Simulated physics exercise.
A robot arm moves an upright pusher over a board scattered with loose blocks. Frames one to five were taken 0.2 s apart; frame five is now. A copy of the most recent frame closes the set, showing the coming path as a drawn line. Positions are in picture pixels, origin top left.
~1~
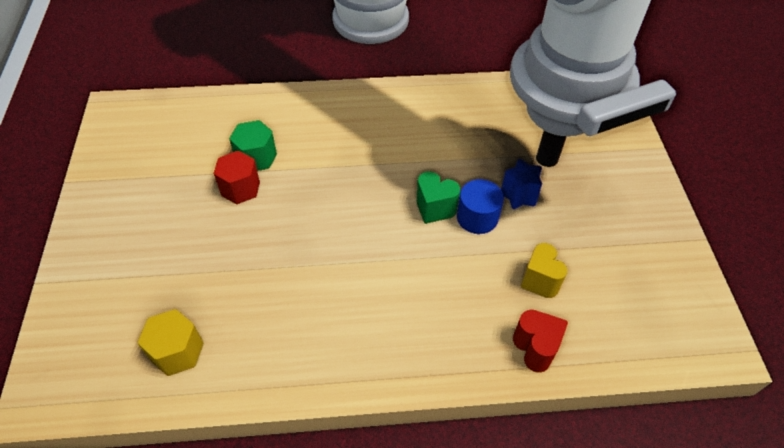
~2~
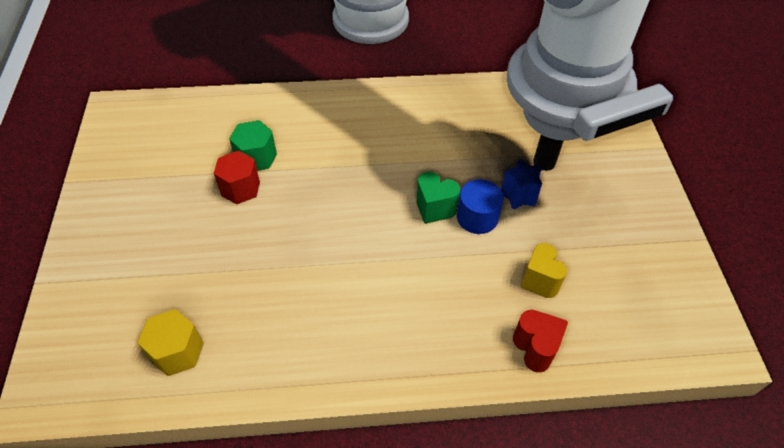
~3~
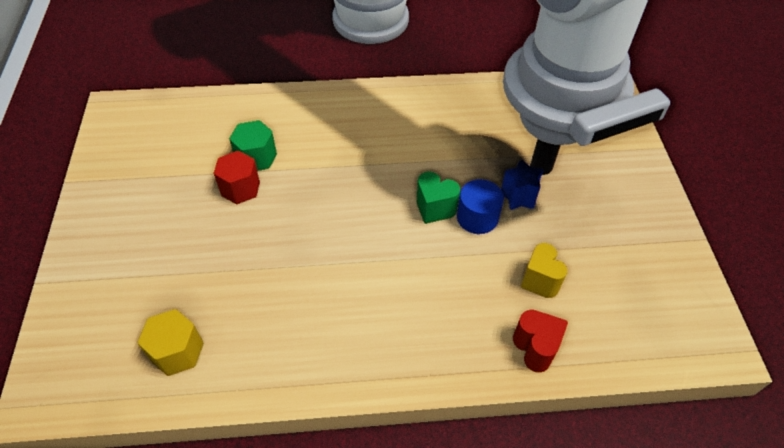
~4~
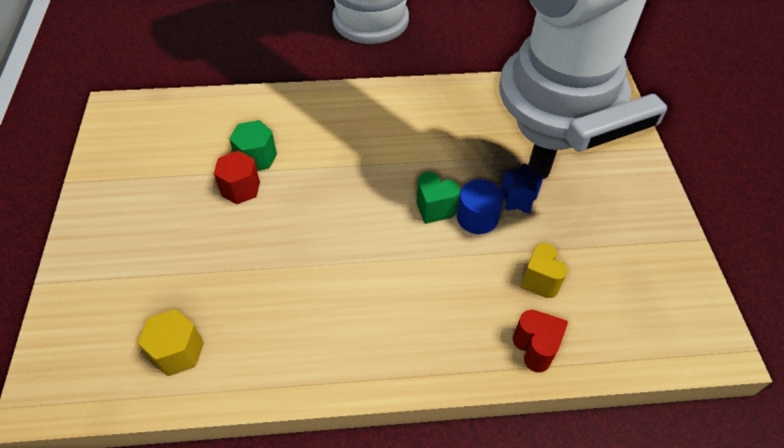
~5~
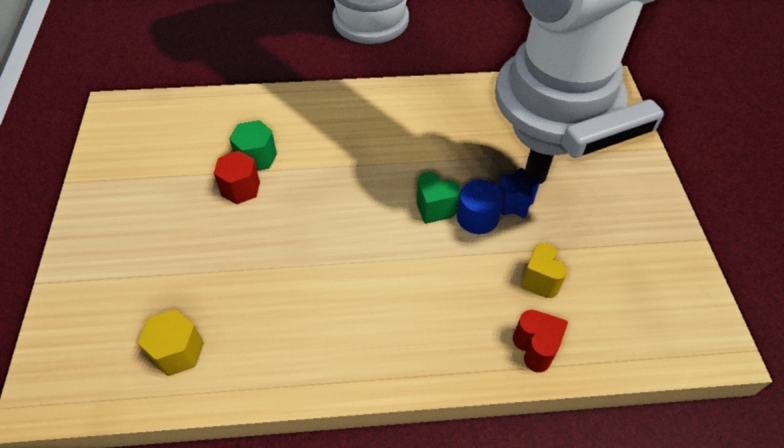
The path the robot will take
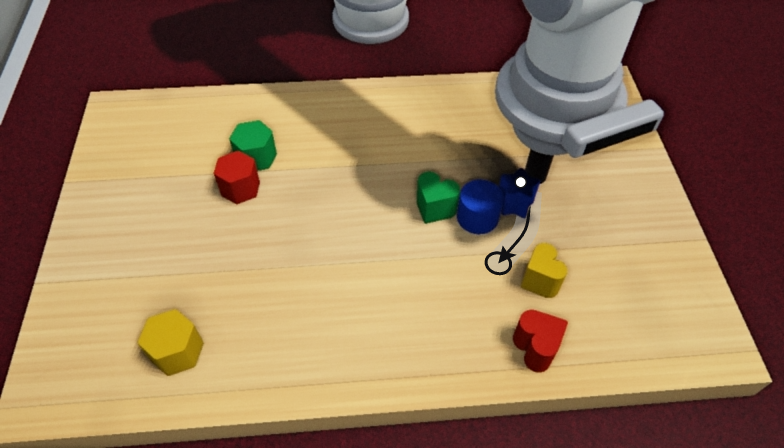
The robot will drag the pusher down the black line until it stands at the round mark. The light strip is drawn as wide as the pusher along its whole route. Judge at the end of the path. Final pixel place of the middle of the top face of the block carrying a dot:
It is going to be at (470, 241).
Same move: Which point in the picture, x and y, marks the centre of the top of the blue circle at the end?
I'd place it at (451, 212), taking the centre of its top.
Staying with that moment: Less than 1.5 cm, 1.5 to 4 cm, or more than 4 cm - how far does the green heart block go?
My estimate: Under 1.5 cm.
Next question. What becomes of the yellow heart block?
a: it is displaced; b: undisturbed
b
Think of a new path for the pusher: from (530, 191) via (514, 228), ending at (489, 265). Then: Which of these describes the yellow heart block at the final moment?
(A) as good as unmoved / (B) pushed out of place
A: As good as unmoved.
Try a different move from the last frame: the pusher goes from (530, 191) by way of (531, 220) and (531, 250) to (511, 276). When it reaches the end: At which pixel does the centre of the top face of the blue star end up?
In the picture, that point is around (504, 231).
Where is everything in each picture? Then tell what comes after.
In the first picture, pusher tip (547, 159); block tops, green heart block (437, 187); blue circle (482, 196); blue star (526, 173); yellow heart block (547, 261).
In the second picture, pusher (544, 163); blocks unchanged.
In the third picture, pusher (541, 167); blocks unchanged.
In the fourth picture, pusher (538, 171); blue star (525, 177).
In the fifth picture, pusher (535, 176); green heart block (437, 187); blue circle (482, 196); blue star (521, 182); yellow heart block (547, 261).
Path on the board, from (530, 191) via (525, 229), ending at (498, 263); the dot is on the blue star.
The first path, step by step. One third of the way, pusher (533, 203); blue circle (476, 202); blue star (514, 207), turned 15° clockwise.
Two thirds of the way, pusher (522, 228); green heart block (429, 185); blue circle (462, 209); blue star (496, 227), turned 40° clockwise.
At the end, pusher (502, 250); green heart block (428, 184); blue circle (451, 212); blue star (470, 241), turned 70° clockwise; yellow heart block in place.
